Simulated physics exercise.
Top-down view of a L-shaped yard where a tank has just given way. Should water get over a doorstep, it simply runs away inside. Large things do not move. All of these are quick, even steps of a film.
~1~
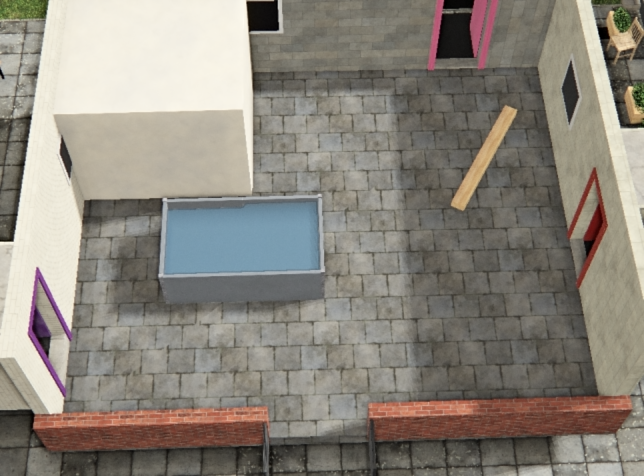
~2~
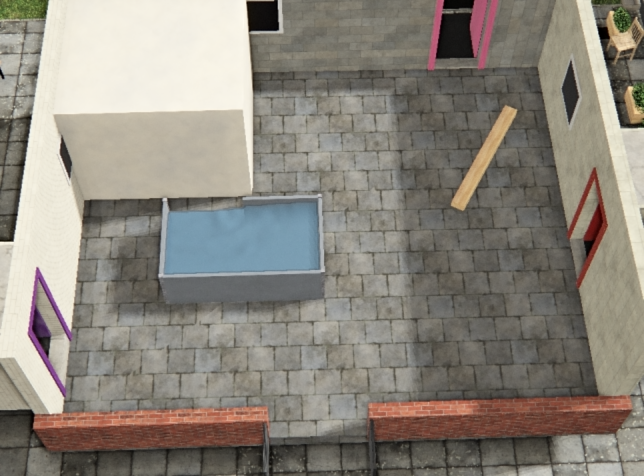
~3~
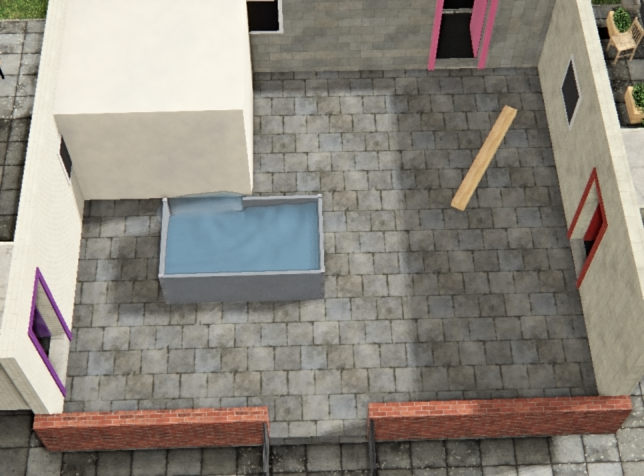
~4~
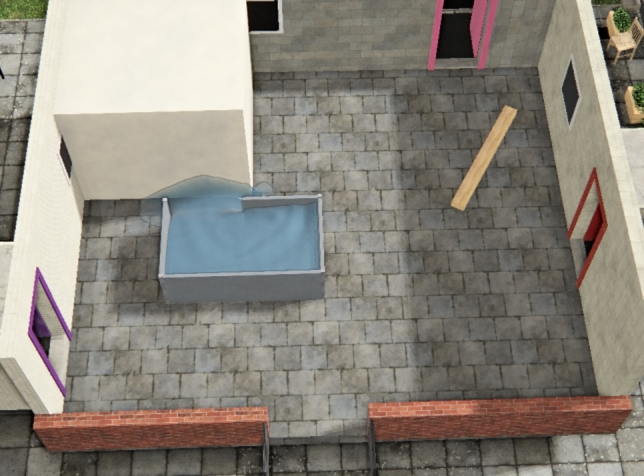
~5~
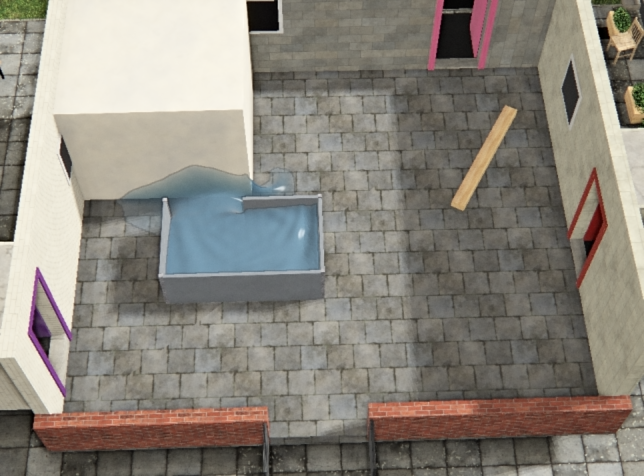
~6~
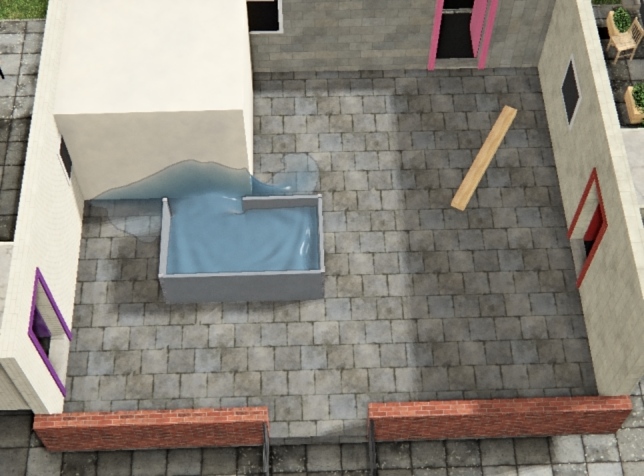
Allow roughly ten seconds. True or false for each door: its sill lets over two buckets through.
The pink door true; the purple door false; the red door true.
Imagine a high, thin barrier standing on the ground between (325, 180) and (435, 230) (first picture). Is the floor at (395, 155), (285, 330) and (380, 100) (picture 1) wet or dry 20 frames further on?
Lab note - point 1: Inundated; point 2: Parched; point 3: Inundated.
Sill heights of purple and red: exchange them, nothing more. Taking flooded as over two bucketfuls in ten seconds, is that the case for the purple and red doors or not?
Okay, so purple door gets too much, and red door doesn't reach it.
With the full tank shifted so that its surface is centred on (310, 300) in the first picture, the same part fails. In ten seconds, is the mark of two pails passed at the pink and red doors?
Taking them in turn, the pink one goes past the limit while the red one stays safely beneath.
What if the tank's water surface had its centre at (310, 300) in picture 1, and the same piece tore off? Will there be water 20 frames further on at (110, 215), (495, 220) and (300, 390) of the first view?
First spot gets drenched, second spot stays unwetted, third spot stays unwetted.
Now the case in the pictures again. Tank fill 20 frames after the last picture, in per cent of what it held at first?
Around 38 percent, give or take.
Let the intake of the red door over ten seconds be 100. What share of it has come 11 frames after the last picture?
Roughly 0 %.
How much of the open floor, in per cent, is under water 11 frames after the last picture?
By my count, 35 percent.
A moment on, water covers 15 % of the floor; the pink door not reached, the purple door not reached, the red door not reached.
Next, water covers 35 % of the floor; the pink door not reached, the purple door wet at the sill, nothing in, the red door not reached.
Then, water covers 55 % of the floor; the pink door wet at the sill, nothing in, the purple door wet at the sill, nothing in, the red door under two buckets in.
Later, water covers 80 % of the floor; the pink door over two buckets in, the purple door wet at the sill, nothing in, the red door over two buckets in.
In the end, water covers 90 % of the floor; the pink door over two buckets in, the purple door wet at the sill, nothing in, the red door far over two buckets in.
